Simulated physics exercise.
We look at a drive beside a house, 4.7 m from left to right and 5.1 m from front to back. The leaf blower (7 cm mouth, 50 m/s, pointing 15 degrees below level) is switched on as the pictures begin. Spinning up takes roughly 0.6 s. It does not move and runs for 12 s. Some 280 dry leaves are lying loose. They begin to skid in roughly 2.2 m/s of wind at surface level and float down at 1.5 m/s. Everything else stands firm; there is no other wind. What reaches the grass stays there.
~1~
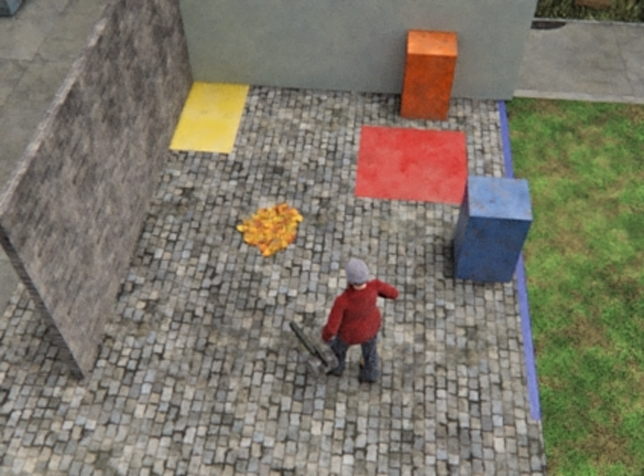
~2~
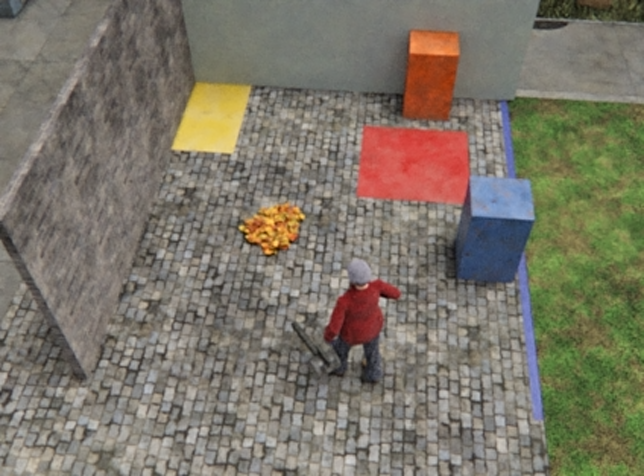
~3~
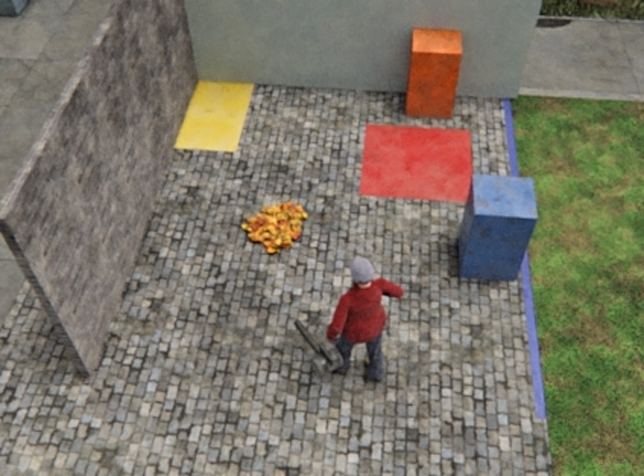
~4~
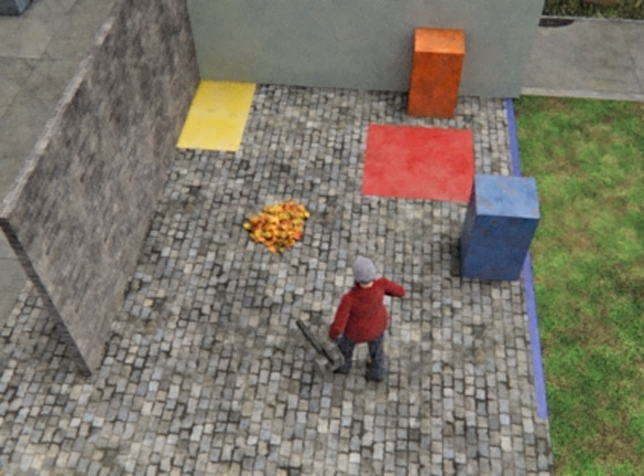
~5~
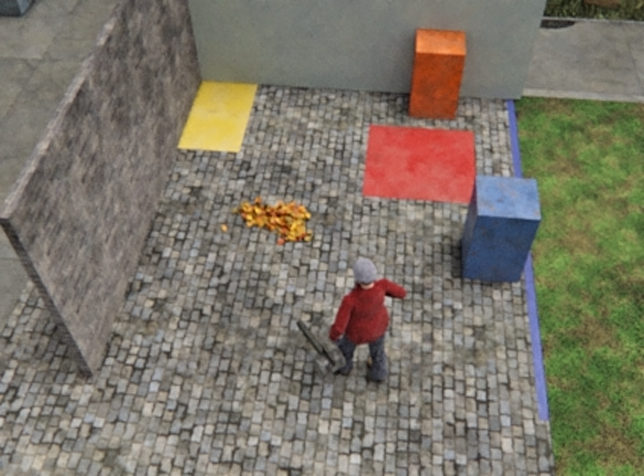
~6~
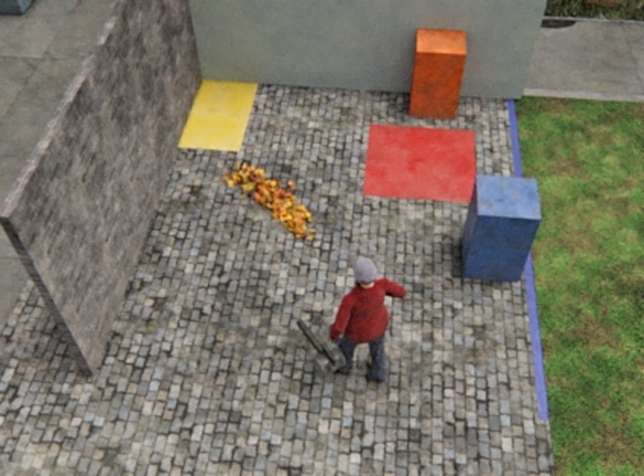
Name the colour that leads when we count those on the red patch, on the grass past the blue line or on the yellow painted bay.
It is yellow that takes the most.
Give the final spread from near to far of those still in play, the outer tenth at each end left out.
Roughly 1.2 m.
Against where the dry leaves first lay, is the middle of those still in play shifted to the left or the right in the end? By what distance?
To the left, by about 0.4 m.
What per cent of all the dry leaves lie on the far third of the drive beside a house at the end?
About 100 %.
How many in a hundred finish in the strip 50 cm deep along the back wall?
About 70 %.
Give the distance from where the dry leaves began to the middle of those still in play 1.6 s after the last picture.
About 2.0 m.
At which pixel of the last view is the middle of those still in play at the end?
Near (272, 94).
Then, 1.6 s after the last picture, 94 % are on the move or not yet settled, 0 % are on the grass past the blue line, 38 % on the yellow painted bay and 0 % on the red patch; the middle of those still in play is near (262, 124).
Then, 3.0 s after the last picture, 83 % are on the move or not yet settled, 0 % are on the grass past the blue line, 41 % on the yellow painted bay and 0 % on the red patch; the middle of those still in play is near (267, 103).
Then, 5.8 s after the last picture, 71 % are on the move or not yet settled, 0 % are on the grass past the blue line, 36 % on the yellow painted bay and 0 % on the red patch; the middle of those still in play is near (268, 97).
Then, 11.1 s after the last picture, at the end, 0 % are on the grass past the blue line, 32 % on the yellow painted bay and 0 % on the red patch; the middle of those still in play is near (272, 94).
